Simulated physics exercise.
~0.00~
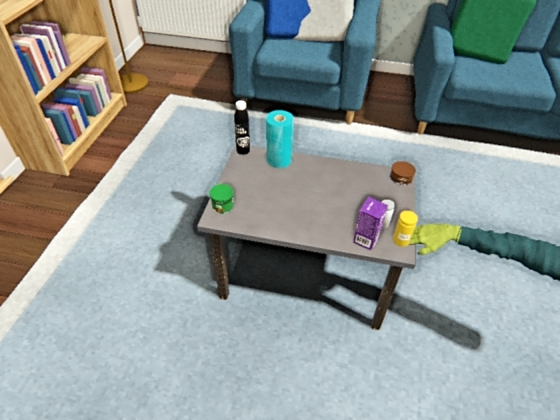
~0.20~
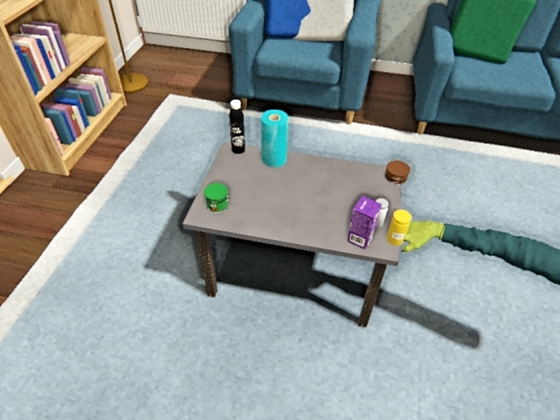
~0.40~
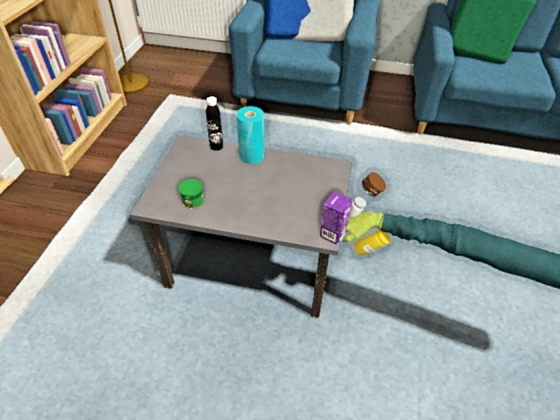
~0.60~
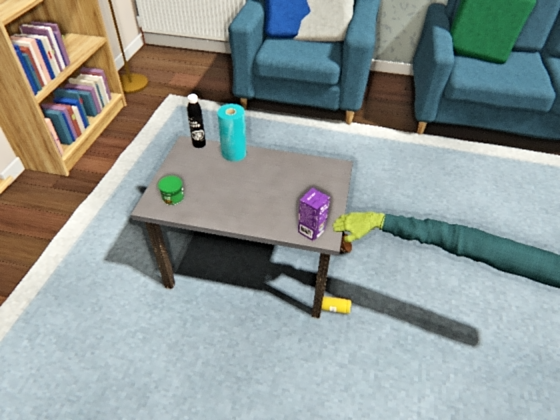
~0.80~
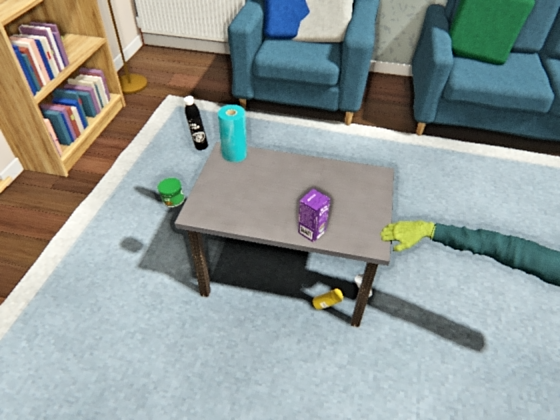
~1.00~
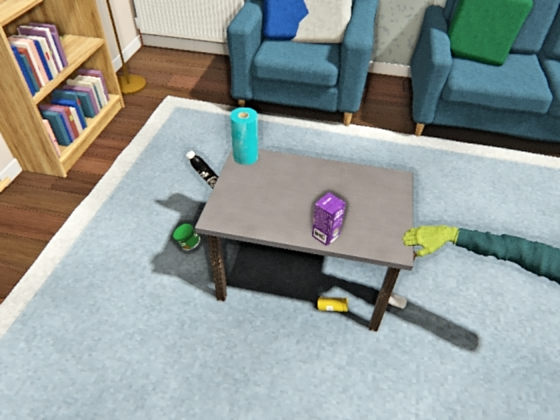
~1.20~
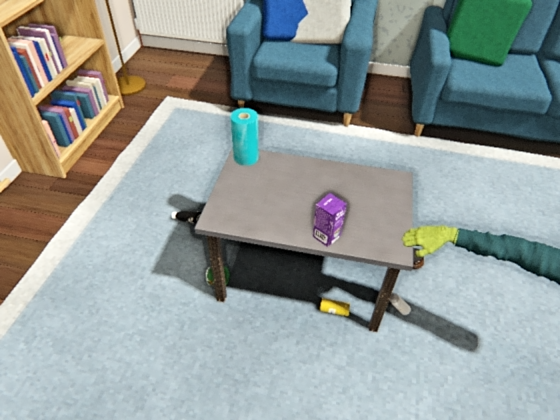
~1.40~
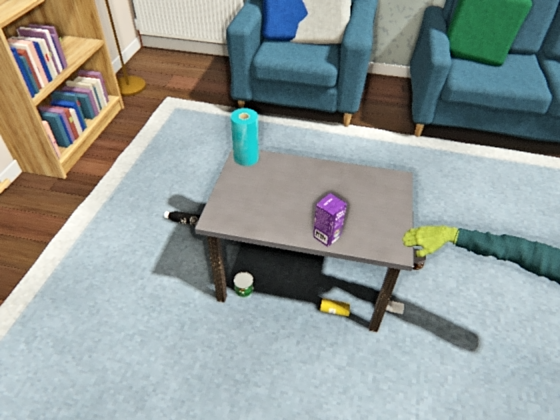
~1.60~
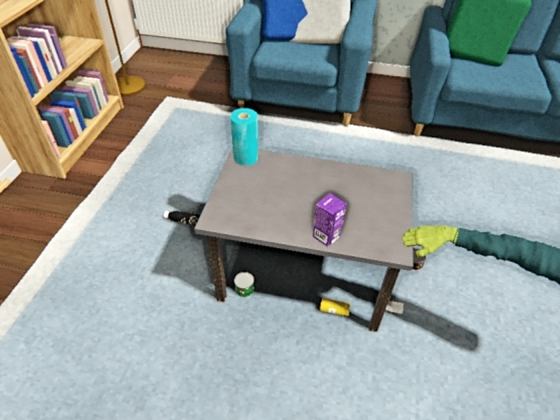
At the start, a grey table on a pale blue rug holds a black bottle, turquoise roll, green tub, purple carton, yellow jar, white shaker and brown tub, with a green-gloved hand at its right edge. The hand moves left with the table, and the shaker, yellow jar and brown tub drop off the right side. The table then jerks back to the right, leaving the green tub and black bottle to fall off the left end. The green tub rolls underneath. Finally, everything settles, with only the roll and carton still standing on top.
